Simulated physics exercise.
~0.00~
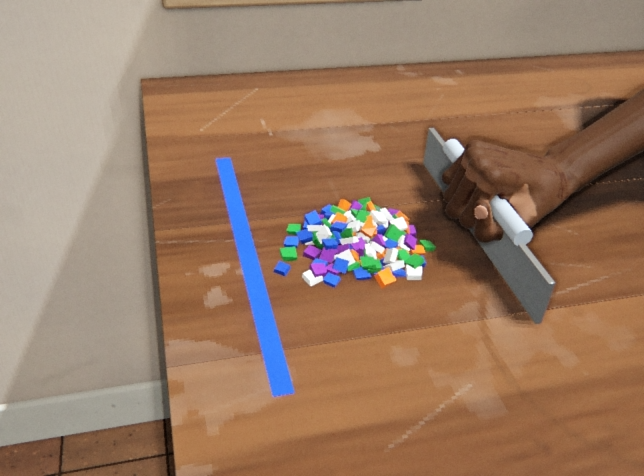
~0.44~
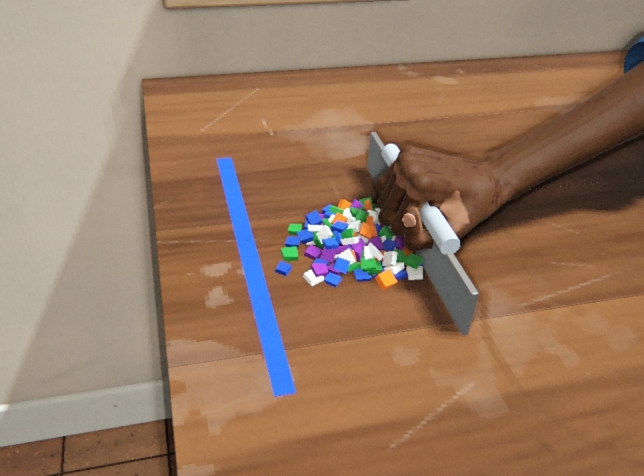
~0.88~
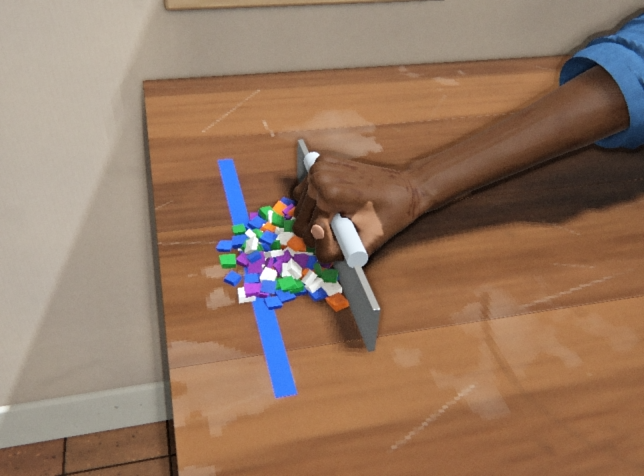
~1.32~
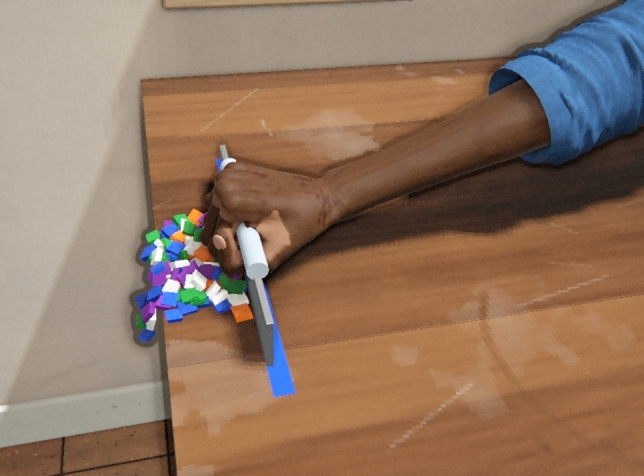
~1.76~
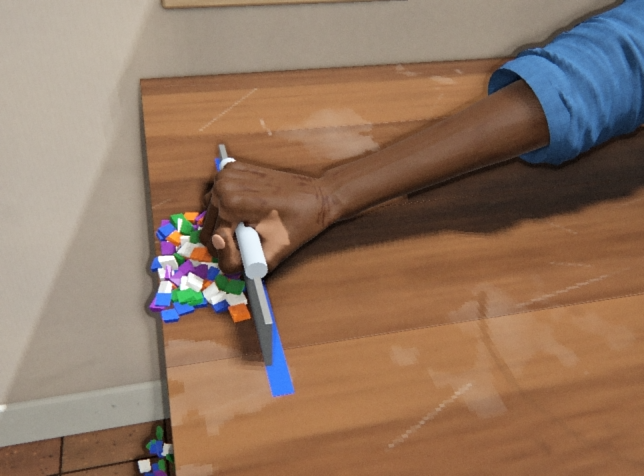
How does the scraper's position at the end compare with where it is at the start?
At the start the scraper is on the right, clear of the coloured pieces, and by the end it is much farther left, resting at the blue tape.
